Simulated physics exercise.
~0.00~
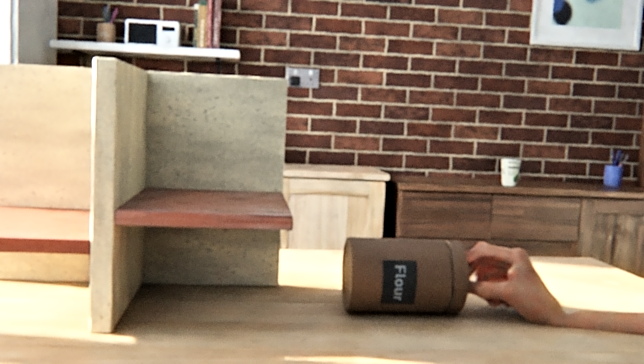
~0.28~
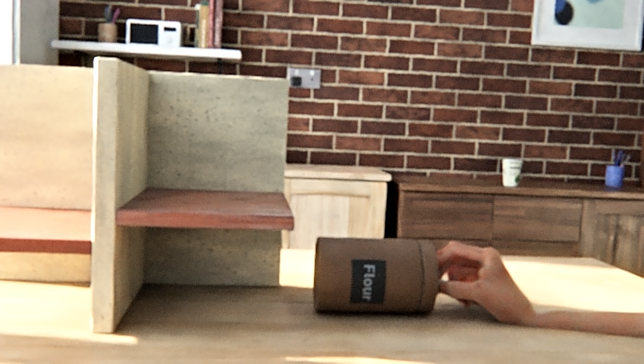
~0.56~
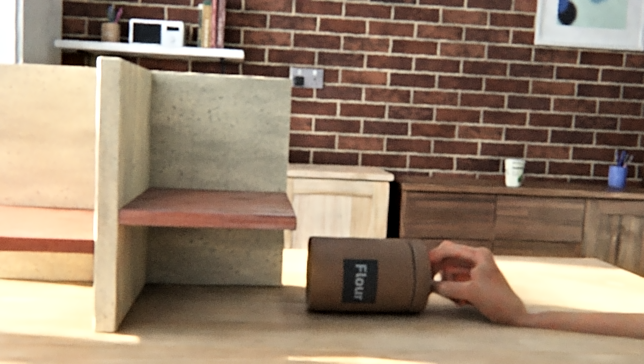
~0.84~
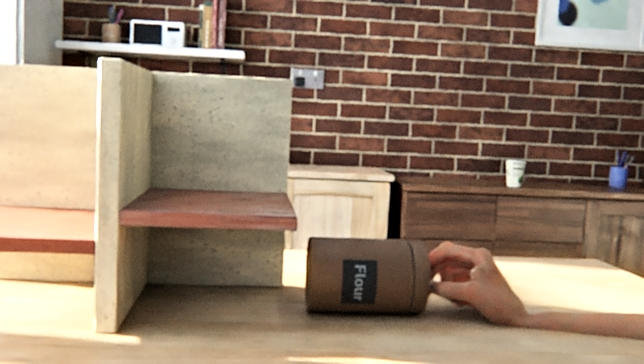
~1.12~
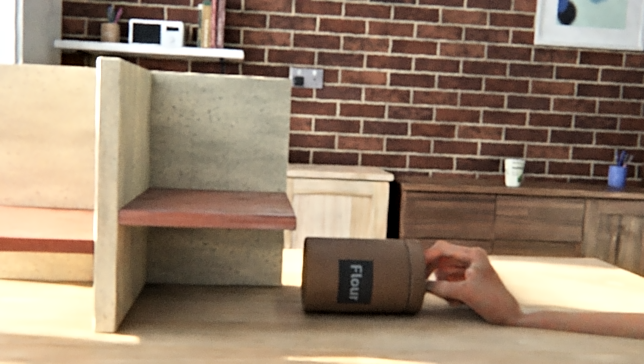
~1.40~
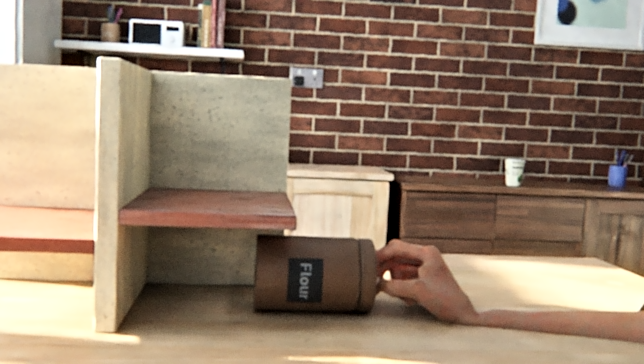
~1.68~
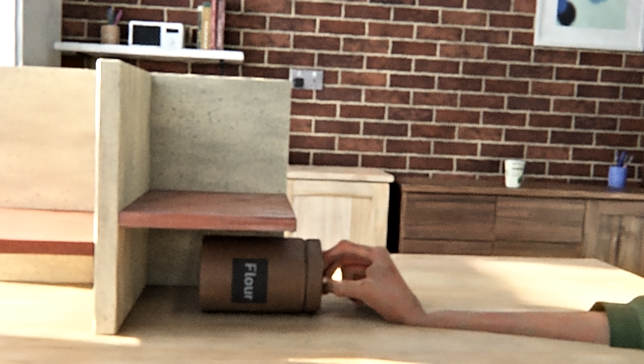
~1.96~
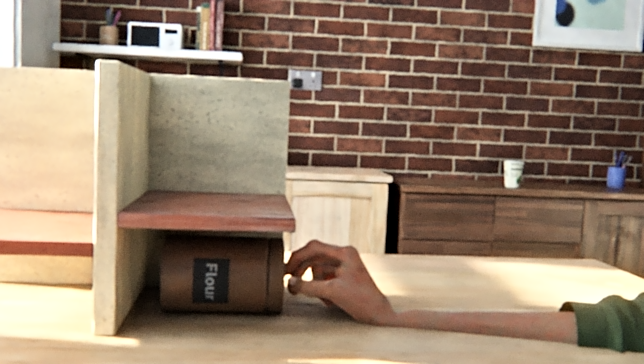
A hand slides a brown flour jar on its side leftward under a low shelf.
